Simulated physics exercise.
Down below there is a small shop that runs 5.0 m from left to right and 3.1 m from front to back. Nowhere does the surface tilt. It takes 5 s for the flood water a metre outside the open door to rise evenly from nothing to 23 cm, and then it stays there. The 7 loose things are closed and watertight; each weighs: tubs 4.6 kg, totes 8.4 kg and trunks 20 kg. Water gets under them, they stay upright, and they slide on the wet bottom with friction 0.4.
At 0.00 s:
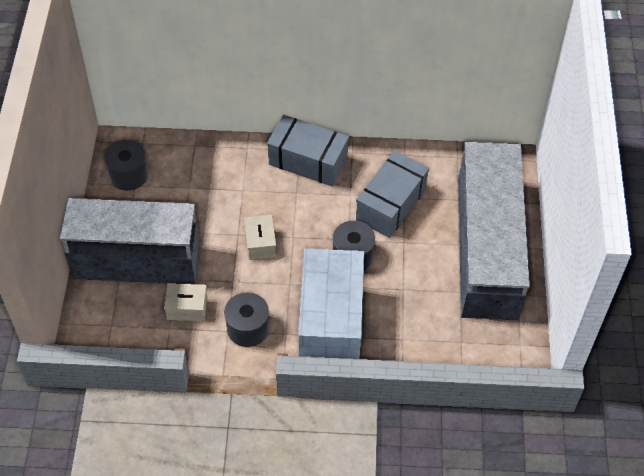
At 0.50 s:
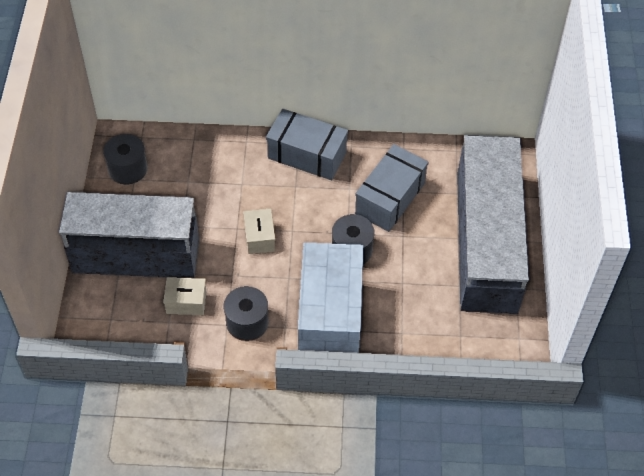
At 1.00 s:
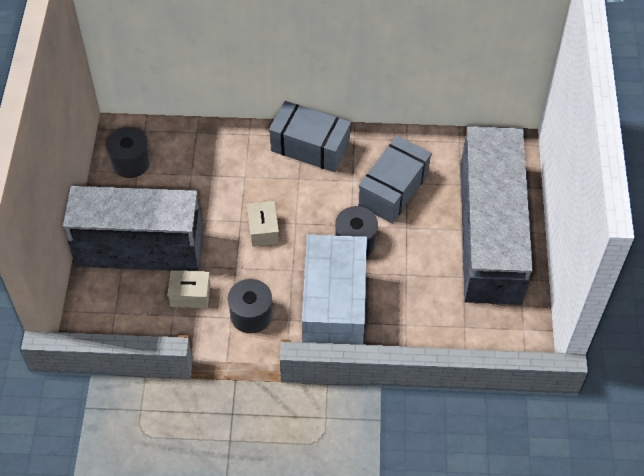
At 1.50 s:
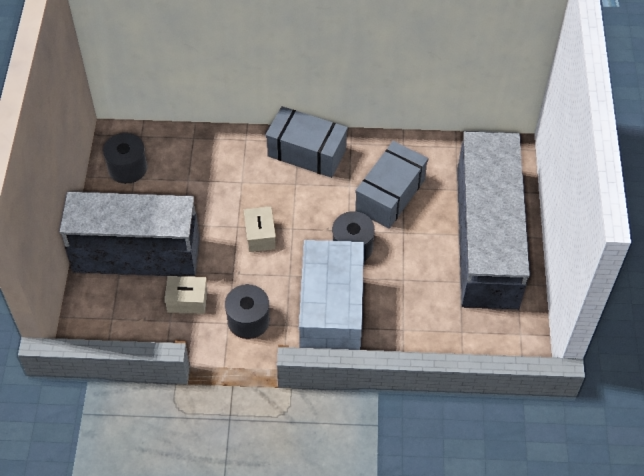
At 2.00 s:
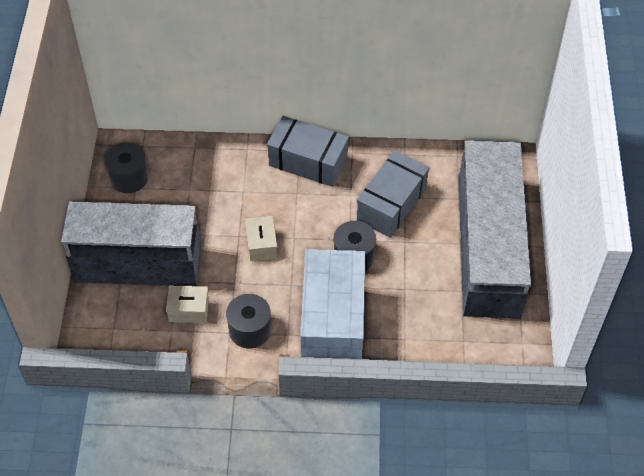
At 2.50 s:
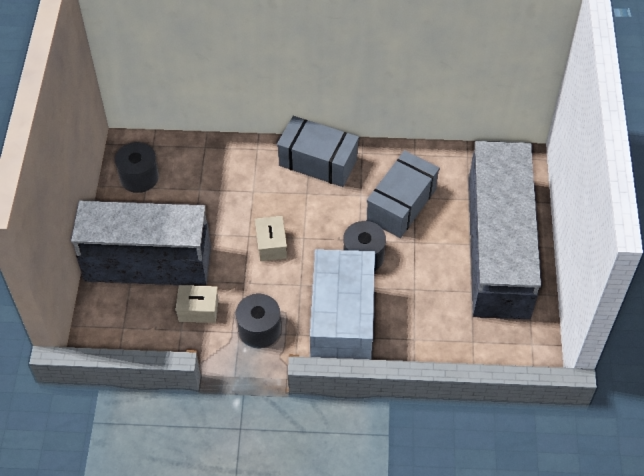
A small open-topped shop with a tiled floor is seen from above and in front, a paved path leading to the gap in its low front wall. Grey counters stand left and right, with a pale blue block, two strapped grey-blue trunks, dark round tubs and small cream boxes between. Bluish water spreads over the outside paving and path, reaching just inside the doorway, while the objects stay put and the camera sways slightly.
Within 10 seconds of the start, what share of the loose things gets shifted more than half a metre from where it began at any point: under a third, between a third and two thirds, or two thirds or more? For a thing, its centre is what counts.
It will be a large share, two thirds or greater.
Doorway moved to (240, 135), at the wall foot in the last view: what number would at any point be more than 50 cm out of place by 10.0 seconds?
The answer then is 3.
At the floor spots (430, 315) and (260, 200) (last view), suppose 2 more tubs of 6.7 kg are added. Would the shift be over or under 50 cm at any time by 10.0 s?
Inside the limit, then above the limit.
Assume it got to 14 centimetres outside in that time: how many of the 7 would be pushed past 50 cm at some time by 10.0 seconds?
You'd get 2 in that case.
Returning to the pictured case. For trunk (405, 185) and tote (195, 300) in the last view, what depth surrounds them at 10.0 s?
Close to 5 and 9 centimetres.
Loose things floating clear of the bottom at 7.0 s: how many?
At that moment it comes to 3.
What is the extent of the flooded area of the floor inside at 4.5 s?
Close to 4.5 m2, I'd say.
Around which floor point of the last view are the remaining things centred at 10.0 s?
Averaged position, last view: Near pixel (346, 213).
After 3.5 s 1 of 7 are over 50 cm from their spots; 0 afloat.
After 4.5 s 1 of 7 are over 50 cm from their spots; 1 afloat.
After 7.0 s 3 of 7 are over 50 cm from their spots; 3 afloat.
After 10.0 s 4 of 7 are over 50 cm from their spots, and 5 have been at some point; 5 afloat.
